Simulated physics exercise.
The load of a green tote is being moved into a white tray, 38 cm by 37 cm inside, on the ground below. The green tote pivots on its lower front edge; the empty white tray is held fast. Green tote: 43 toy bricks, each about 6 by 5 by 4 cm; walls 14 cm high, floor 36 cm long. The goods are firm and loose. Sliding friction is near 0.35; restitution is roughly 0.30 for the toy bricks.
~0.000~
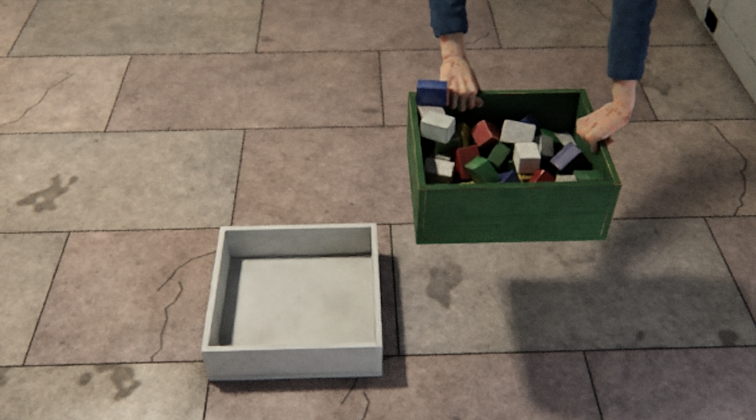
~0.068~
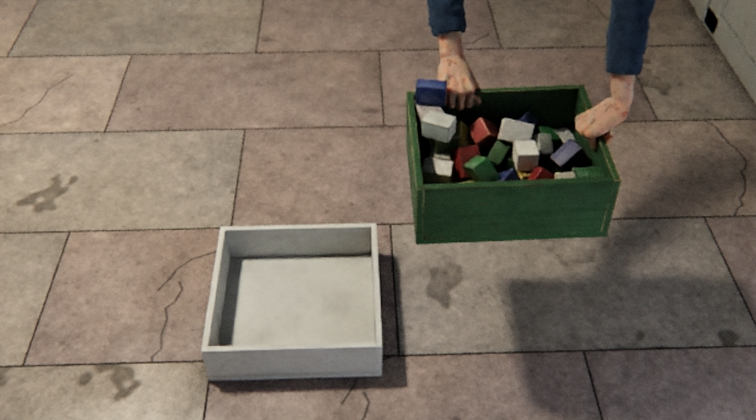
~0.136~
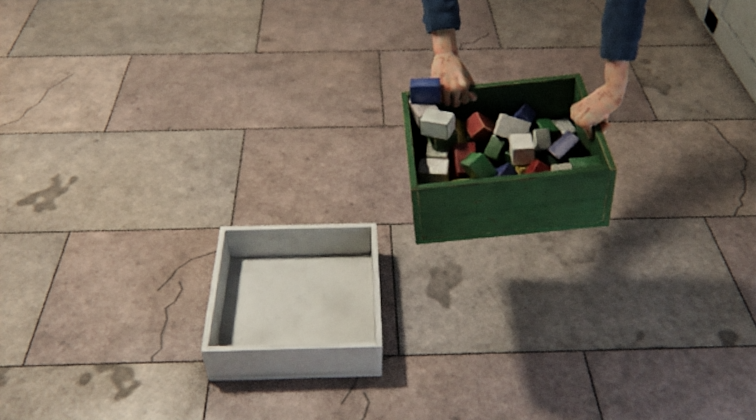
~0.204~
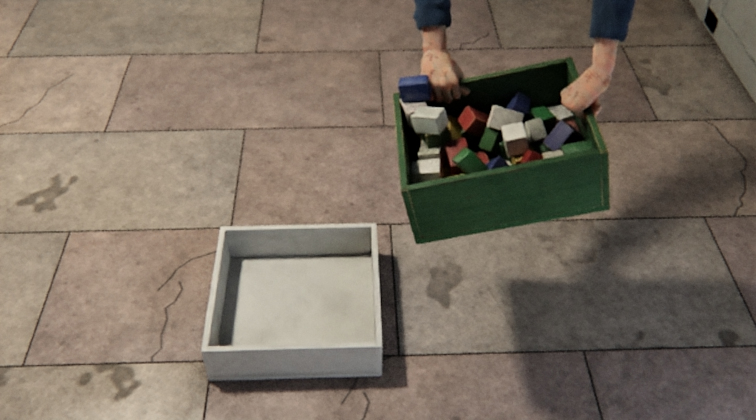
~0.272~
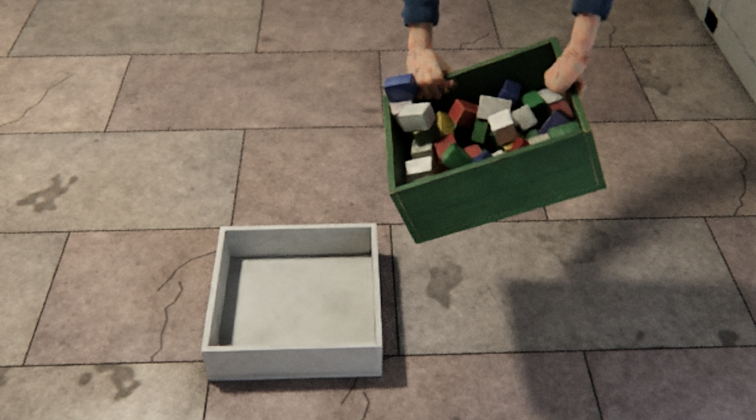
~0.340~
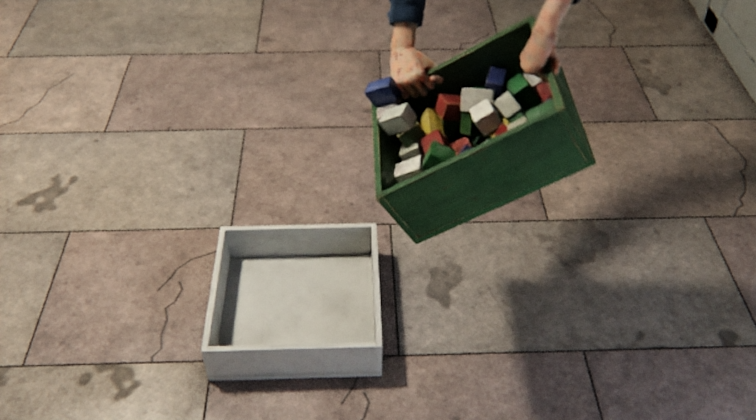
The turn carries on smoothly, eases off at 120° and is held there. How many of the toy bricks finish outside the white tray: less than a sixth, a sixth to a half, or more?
Under a sixth of the toy bricks end outside the white tray.
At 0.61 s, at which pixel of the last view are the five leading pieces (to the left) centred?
Near (339, 170).
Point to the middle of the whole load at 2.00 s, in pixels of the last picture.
Near (282, 301).
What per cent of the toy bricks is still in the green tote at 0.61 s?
Some 100 per cent.
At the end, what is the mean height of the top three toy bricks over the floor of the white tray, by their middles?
About 8 cm.
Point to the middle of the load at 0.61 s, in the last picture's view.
Near (398, 137).
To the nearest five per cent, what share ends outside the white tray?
About 5 per cent.
After 0.61 s, tilt 79°; 42 still in the green tote and 1 in the air.
After 0.94 s, tilt 119°; 19 still in the green tote, 5 in the white tray and 19 in the air.
After 1.40 s, tilt 120°; 41 in the white tray, 1 outside the white tray and 1 in the air.
Final count (at 2.00 s), 41 in the white tray and 2 outside the white tray. Asked share, 2 of 43, 5 per cent.
